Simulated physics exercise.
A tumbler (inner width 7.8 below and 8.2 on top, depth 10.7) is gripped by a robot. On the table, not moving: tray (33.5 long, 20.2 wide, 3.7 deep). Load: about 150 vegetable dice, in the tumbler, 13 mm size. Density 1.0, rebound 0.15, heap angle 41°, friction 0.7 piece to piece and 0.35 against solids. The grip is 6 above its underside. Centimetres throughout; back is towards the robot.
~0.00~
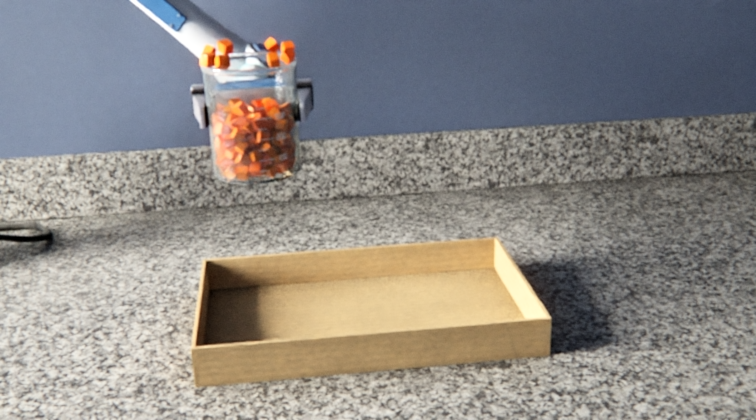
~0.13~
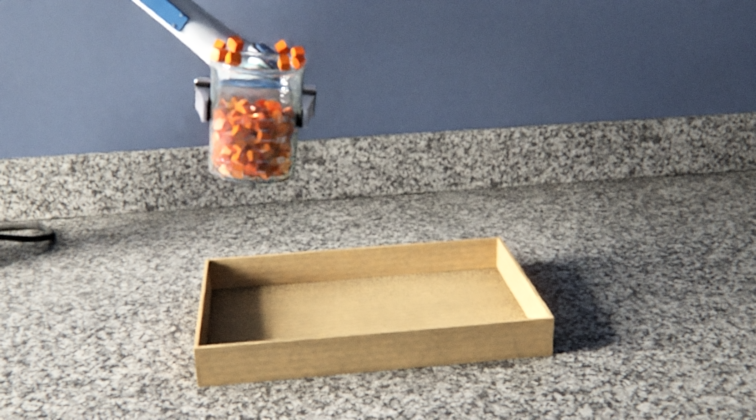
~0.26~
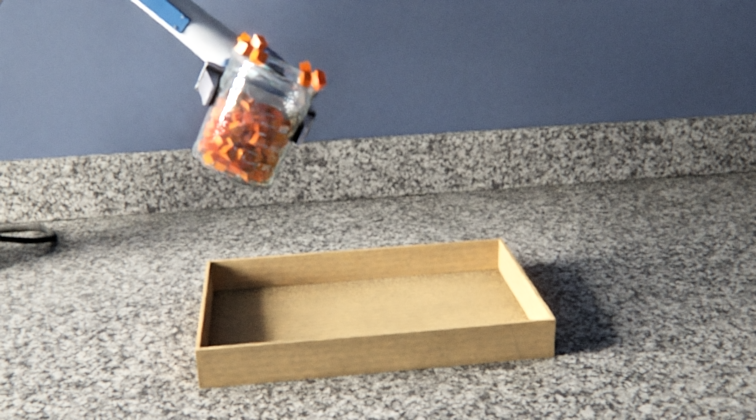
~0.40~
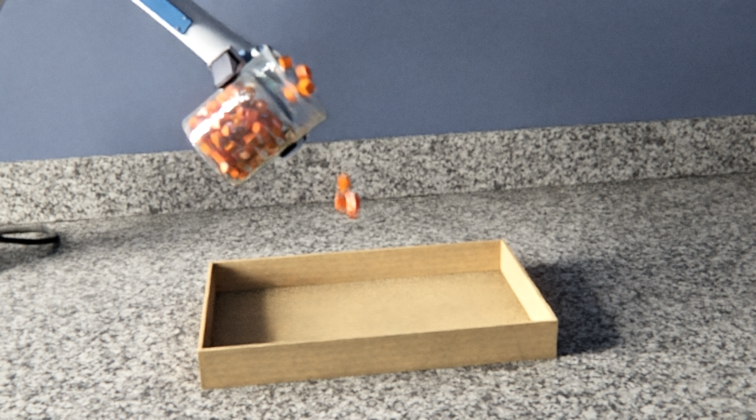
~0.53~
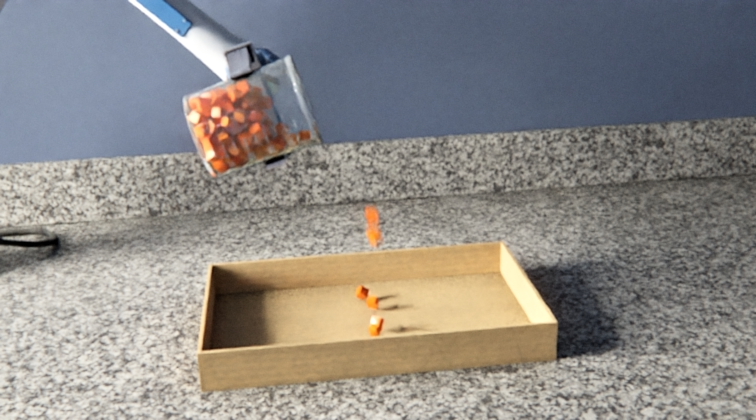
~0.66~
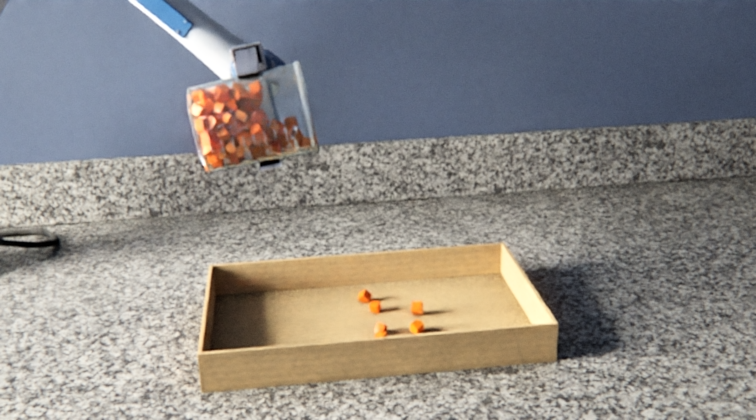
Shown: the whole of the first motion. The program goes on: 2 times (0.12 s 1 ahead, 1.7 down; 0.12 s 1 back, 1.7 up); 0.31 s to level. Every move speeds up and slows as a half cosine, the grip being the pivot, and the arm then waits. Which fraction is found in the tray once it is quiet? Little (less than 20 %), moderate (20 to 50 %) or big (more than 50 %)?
Answer: Little; less than 20 % of the vegetable dice finish in the tray.
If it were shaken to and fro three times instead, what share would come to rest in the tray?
It would be near 5 per cent.
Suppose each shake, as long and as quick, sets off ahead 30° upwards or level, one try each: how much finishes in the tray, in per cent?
About 10 and 10 per cent.
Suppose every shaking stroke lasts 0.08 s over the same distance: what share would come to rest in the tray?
In that case some 5 per cent.
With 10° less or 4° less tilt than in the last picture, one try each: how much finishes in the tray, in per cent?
Some 5 and 5 per cent.
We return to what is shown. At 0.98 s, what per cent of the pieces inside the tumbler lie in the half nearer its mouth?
About 25 per cent.
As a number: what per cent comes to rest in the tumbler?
Roughly 95 per cent.
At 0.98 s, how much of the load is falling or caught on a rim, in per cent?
About 0 per cent.
After 0.98 s, tilted 81° forward, highest piece 25 above the table; 143 in the tumbler, 6 in the tray.
After 1.29 s, tilted 42° forward, highest piece 24 above the table; 142 in the tumbler, 7 in the tray.
After 1.65 s, level, highest piece 26 above the table; 142 in the tumbler, 7 in the tray.
After 2.70 s, level, highest piece 26 above the table; 142 in the tumbler, 7 in the tray.
At rest, 142 in the tumbler, 7 in the tray. That is 5 % in the tray.
